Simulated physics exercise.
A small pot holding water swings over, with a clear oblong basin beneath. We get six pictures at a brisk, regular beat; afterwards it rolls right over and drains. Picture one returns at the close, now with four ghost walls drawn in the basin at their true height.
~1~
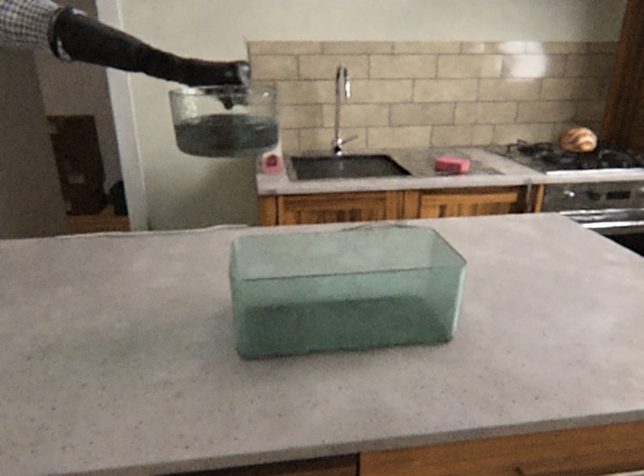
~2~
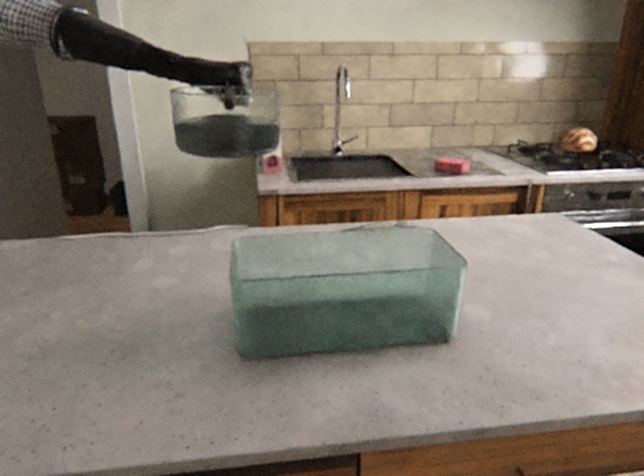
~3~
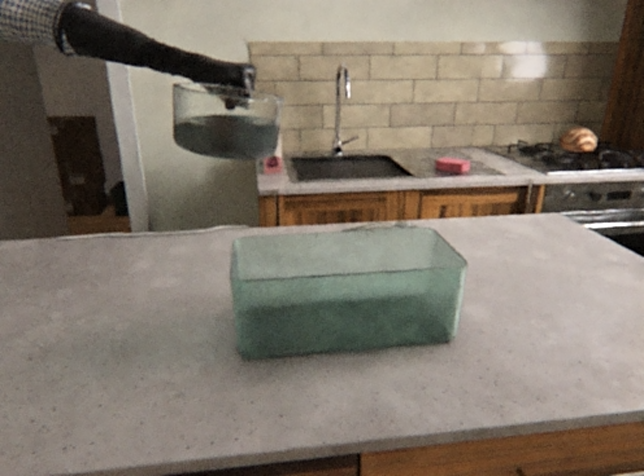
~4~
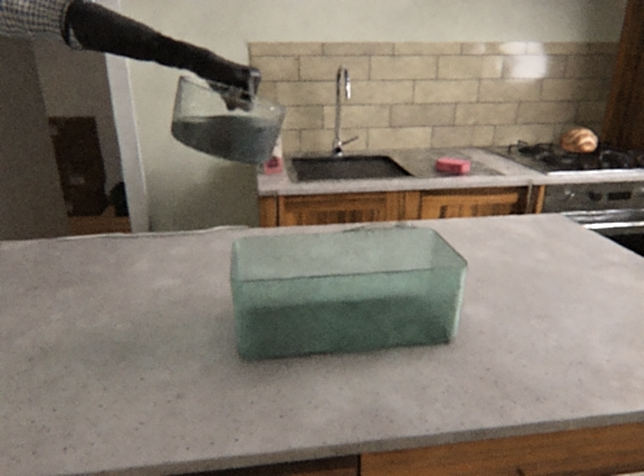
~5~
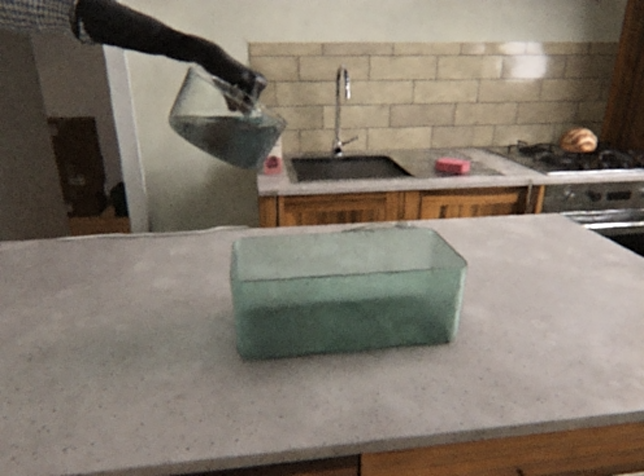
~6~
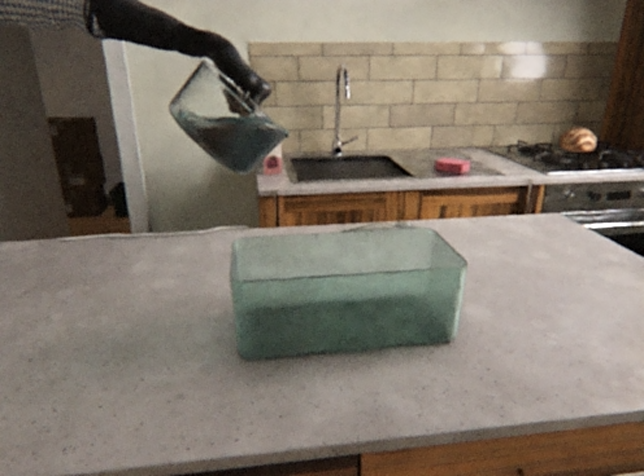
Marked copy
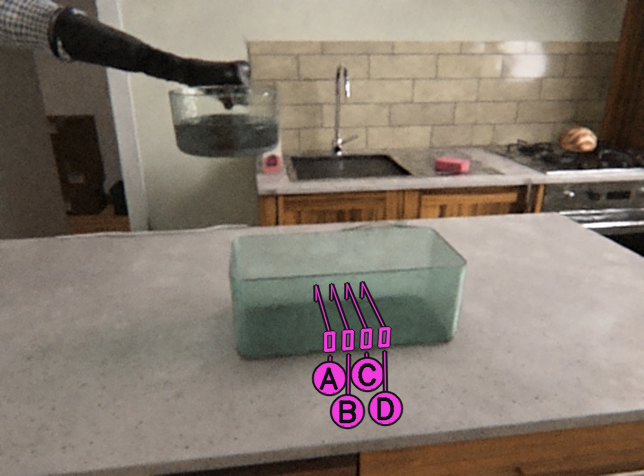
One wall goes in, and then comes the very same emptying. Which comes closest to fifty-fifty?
Best: A.
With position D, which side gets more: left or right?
More ends on the left.
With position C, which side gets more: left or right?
The left side.
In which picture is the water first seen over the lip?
Picture 6.
In magenta, A at (330, 356); B at (348, 354); C at (366, 353); D at (384, 351).
Choosing A, about 48 % ends left of the wall and 50 % right of it.
Choosing B, about 80 % ends left of the wall and 18 % right of it.
Choosing C, about 82 % ends left of the wall and 16 % right of it.
Choosing D, about 79 % ends left of the wall and 19 % right of it.
